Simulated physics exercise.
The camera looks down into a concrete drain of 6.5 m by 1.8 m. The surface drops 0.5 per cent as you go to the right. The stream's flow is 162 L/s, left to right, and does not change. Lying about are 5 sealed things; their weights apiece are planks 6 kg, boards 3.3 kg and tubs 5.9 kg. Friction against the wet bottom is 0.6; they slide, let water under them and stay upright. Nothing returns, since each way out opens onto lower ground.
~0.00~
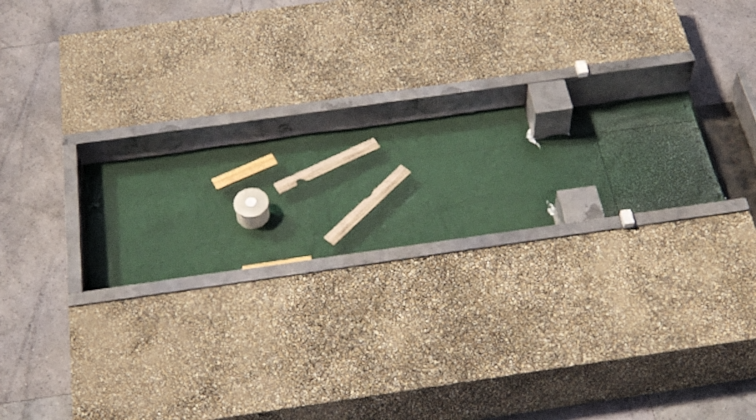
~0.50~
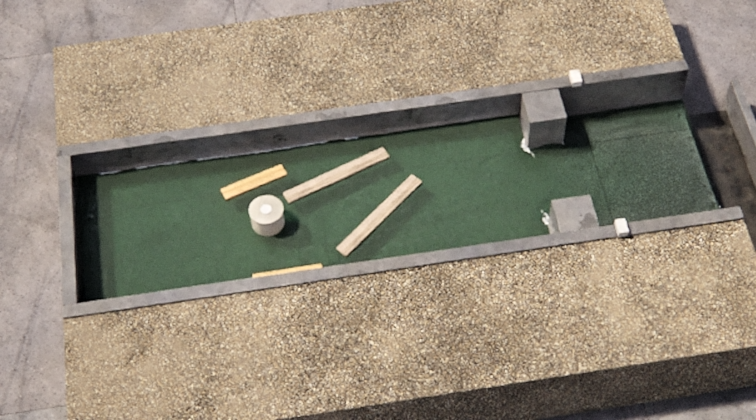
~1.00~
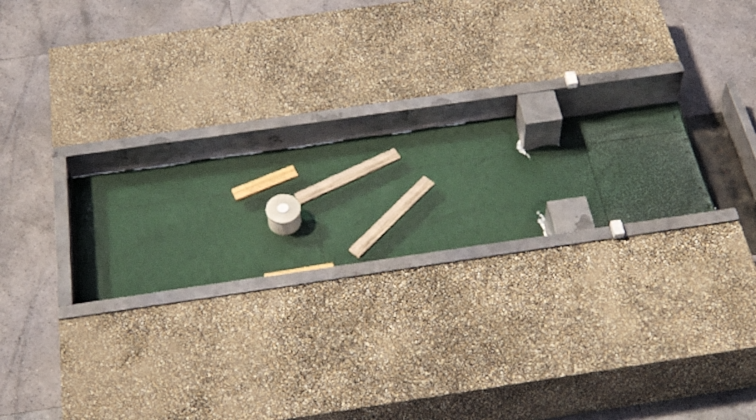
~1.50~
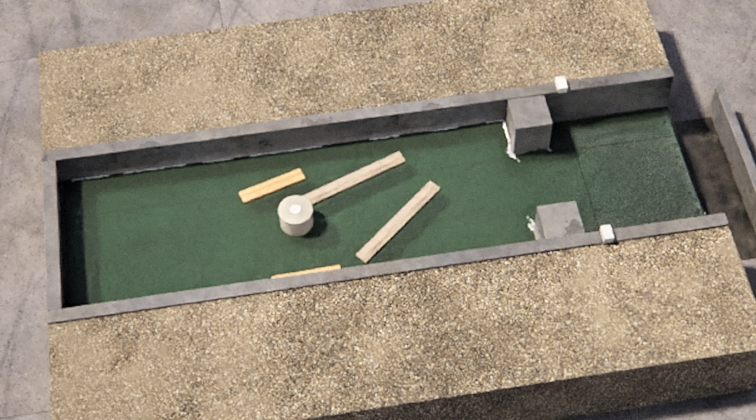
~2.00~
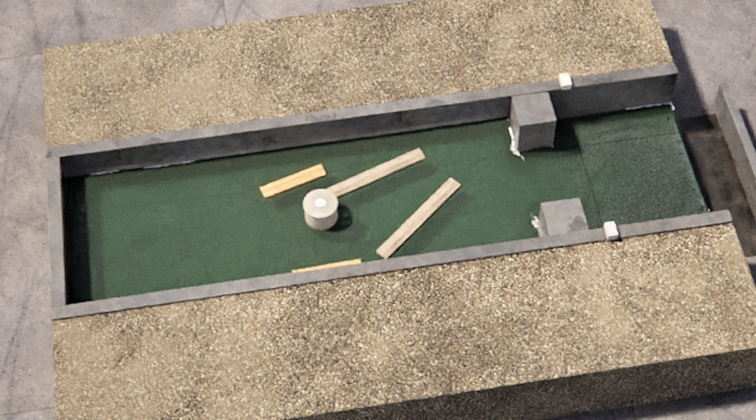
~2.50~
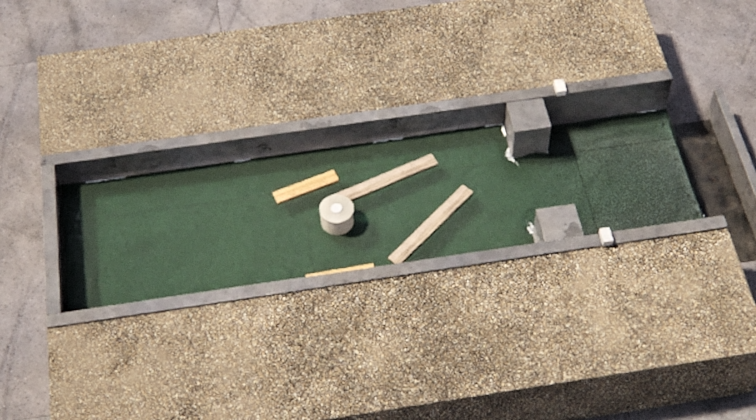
A round, pale tub and four wooden boards drifted slowly to the right along a green-bottomed channel between gravelly banks, with the tub closing in on one long board as they went.
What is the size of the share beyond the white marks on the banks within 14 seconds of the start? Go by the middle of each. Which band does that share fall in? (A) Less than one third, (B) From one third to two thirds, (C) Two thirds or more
The answer is C.
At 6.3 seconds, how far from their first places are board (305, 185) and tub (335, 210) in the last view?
Respectively 250 cm and 300 cm.
After 3.5 s 0 of 5 are over the mark; 5 afloat.
After 6.3 s 2 of 5 are over the mark; 4 afloat.
After 10.0 s 5 of 5 are over the mark; 0 afloat.
After 14.0 s 5 of 5 are over the mark; 0 afloat.
